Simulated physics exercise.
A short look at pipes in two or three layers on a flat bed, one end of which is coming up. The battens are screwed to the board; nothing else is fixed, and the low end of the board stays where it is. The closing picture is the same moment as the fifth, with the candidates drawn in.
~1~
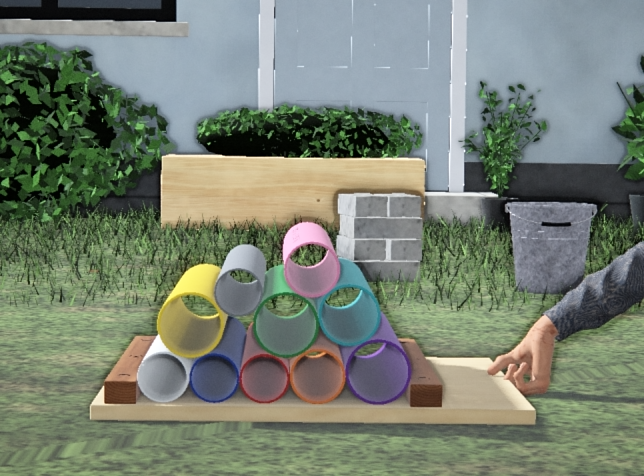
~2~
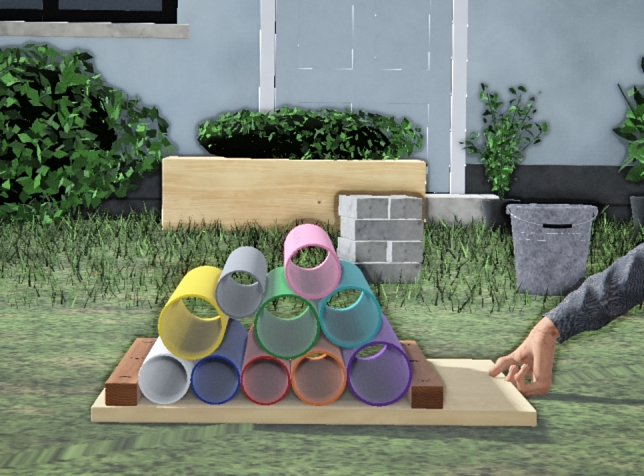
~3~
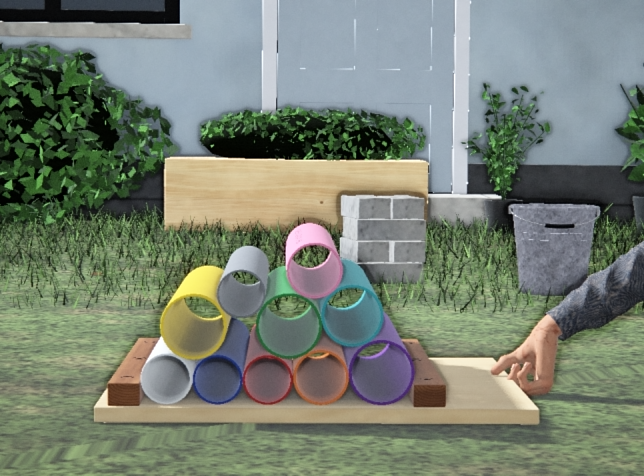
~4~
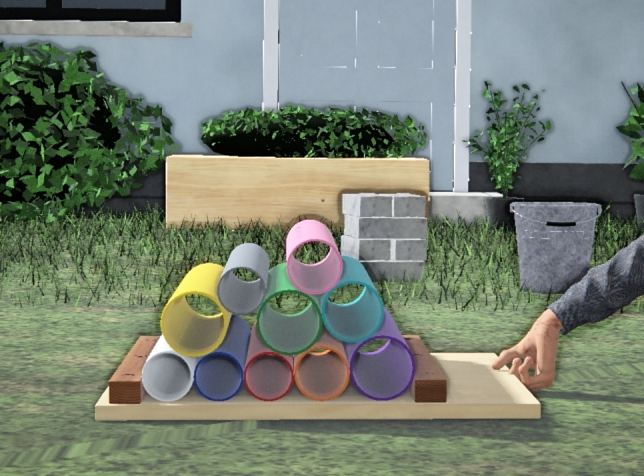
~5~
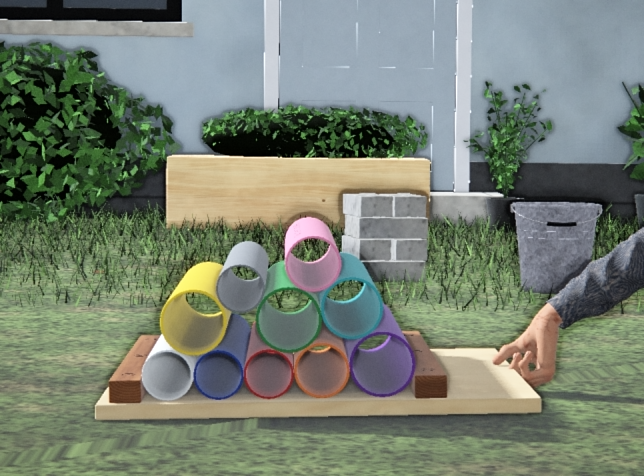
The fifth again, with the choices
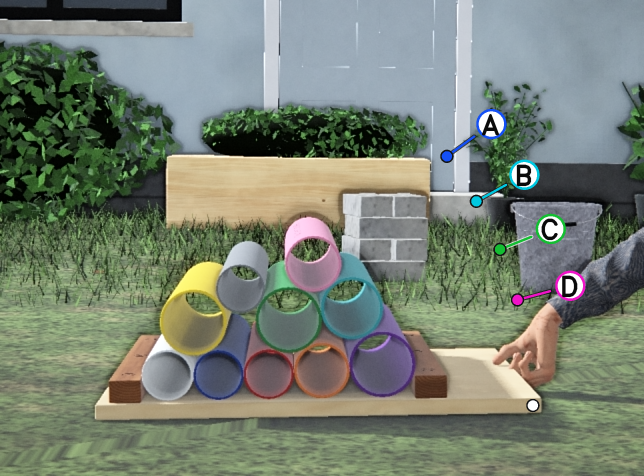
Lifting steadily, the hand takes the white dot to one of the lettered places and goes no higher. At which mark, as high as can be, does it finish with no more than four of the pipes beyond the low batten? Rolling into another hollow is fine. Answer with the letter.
Mark D is as high as it can go.
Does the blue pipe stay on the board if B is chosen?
Yes.
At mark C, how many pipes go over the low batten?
The count is five.
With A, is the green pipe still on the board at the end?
No, with A.
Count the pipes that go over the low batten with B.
With B, five.
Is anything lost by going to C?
Yes.
On the copy, A at (447, 157); B at (477, 201); C at (500, 250); D at (517, 300); the white dot at (533, 405).
On D. First, board at 12°.
Then, board at 16°.
Finally, board at 16°, none over the low batten.
By contrast, A five over the low batten; B five over the low batten; C five over the low batten.
